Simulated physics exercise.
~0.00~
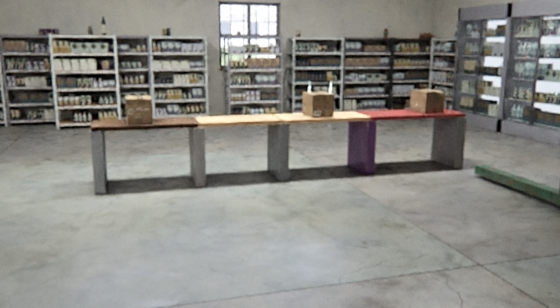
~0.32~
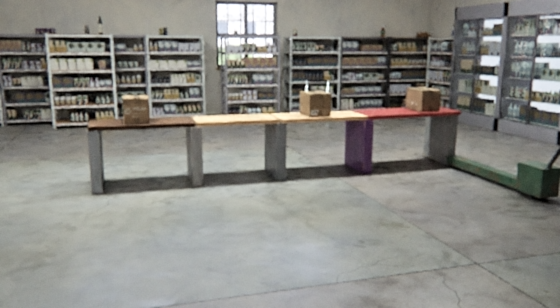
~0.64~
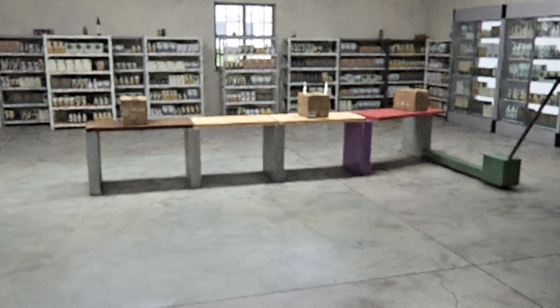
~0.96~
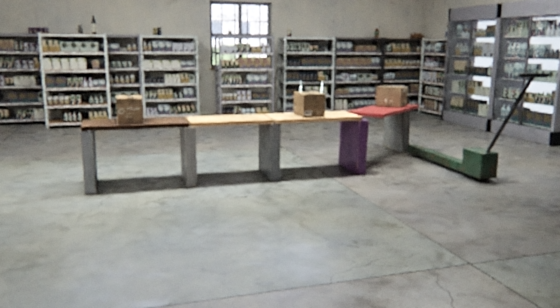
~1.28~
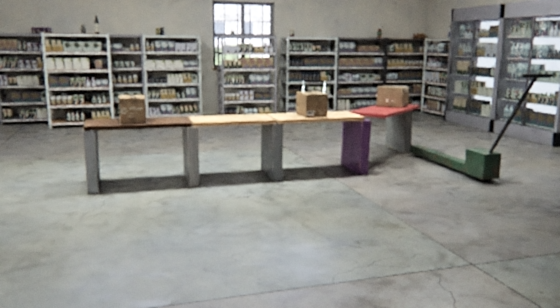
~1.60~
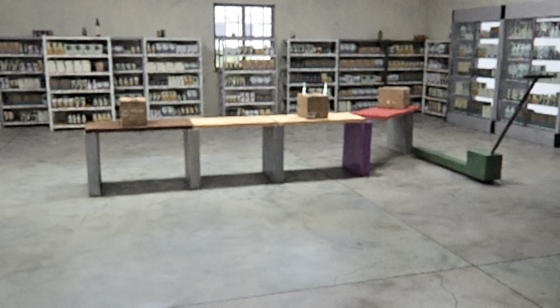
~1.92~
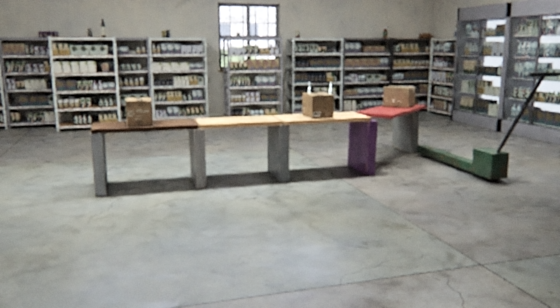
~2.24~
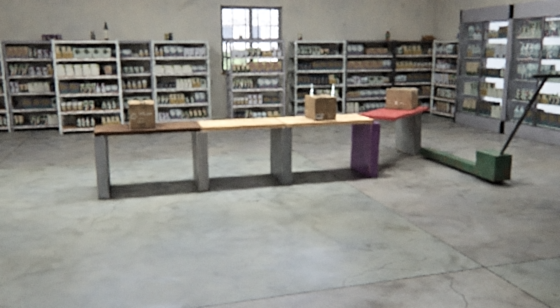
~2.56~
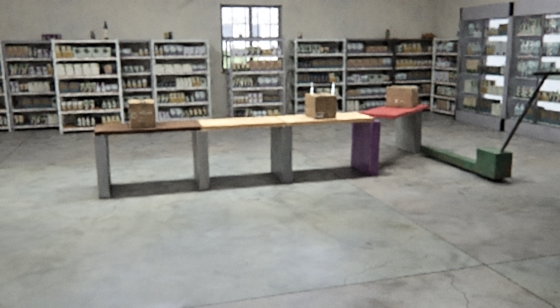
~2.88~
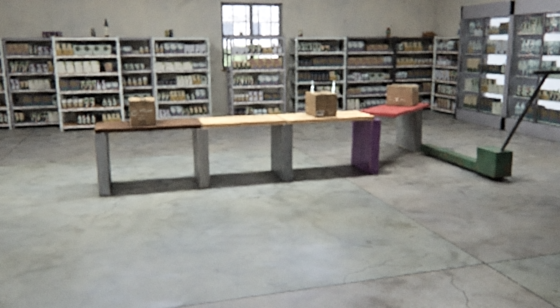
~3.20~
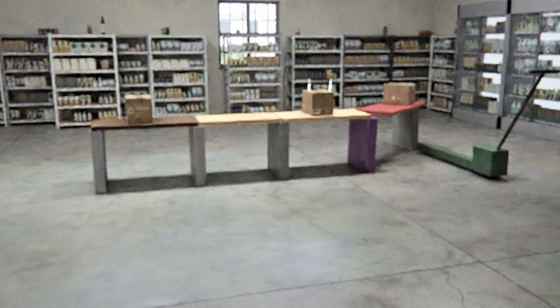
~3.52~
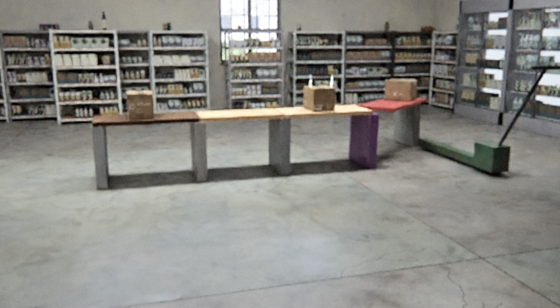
A long low shelf stays standing after a green jack nudges its right end back.
